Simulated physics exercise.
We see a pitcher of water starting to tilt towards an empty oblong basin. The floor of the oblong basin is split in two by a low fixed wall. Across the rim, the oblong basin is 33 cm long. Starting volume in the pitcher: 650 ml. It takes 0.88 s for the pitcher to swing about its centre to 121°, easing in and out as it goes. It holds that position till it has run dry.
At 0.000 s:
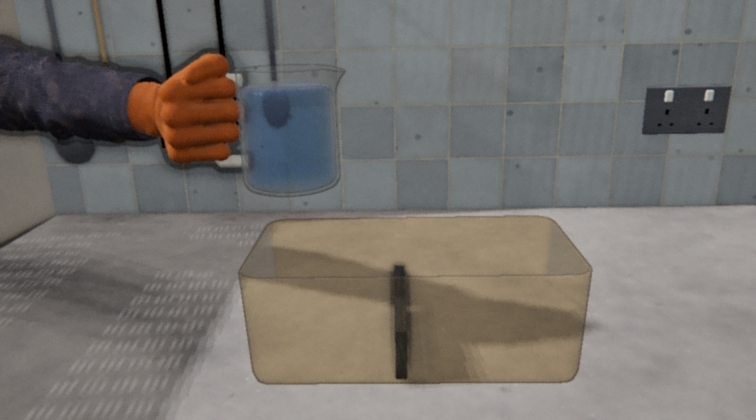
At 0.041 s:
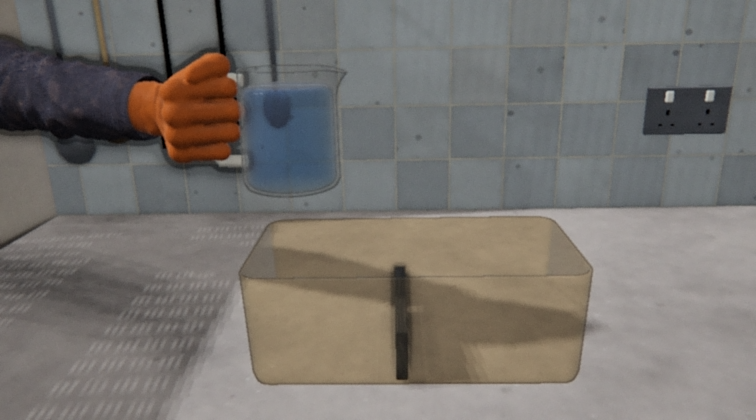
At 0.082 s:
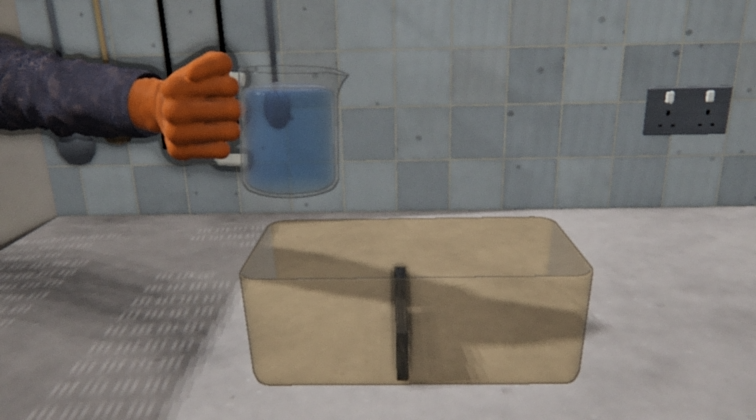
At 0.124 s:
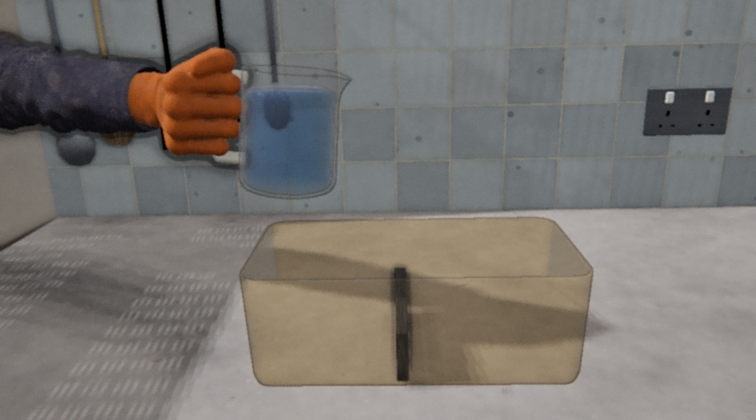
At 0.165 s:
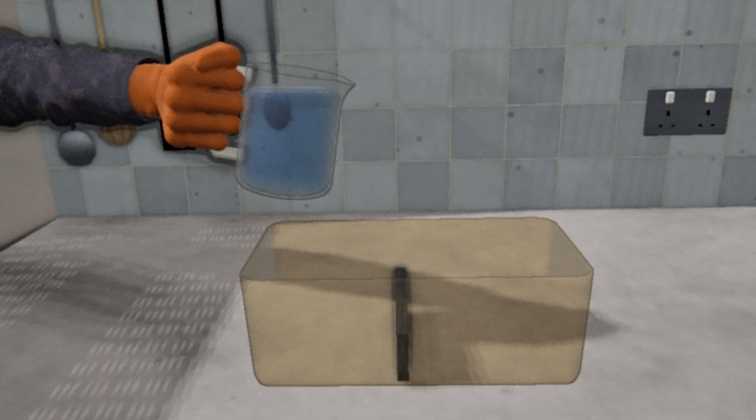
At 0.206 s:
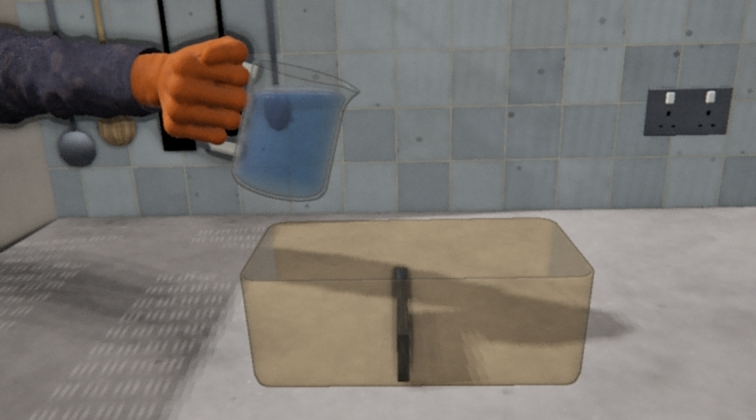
An orange-gloved hand held a clear pitcher of blue water above and to the left of an empty, see-through tan basin, then slowly tilted the pitcher slightly to the right.
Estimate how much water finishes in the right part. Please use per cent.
I would say 65 per cent.
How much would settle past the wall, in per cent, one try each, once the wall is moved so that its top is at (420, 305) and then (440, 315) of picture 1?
45 then 15 %.
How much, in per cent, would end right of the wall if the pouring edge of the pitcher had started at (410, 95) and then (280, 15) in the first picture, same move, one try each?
It comes to 95 per cent, and then 5 per cent.
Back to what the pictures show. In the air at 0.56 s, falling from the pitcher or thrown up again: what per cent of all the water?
About 20 per cent.
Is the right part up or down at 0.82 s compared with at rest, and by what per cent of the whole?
Change in share is positive, near 7 percent.
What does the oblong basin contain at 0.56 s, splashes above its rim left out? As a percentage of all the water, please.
Around 7 percent.
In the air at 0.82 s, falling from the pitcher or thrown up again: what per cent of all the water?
Estimate: Around 14 per cent.
After 0.56 s the tilt is 85° and 73 per cent is still to pour, 0 is left of the wall and 7 right of it.
After 0.82 s the tilt is 119° and 13 per cent is still to pour, 14 is left of the wall and 59 right of it.
After 1.09 s the tilt is 121° and 0 per cent is still to pour, 34 is left of the wall and 65 right of it.
After 1.38 s the tilt is 121° and 0 per cent is still to pour, 34 is left of the wall and 65 right of it.
In the end 34 per cent lies left of the wall, 65 right of it and 1 outside.
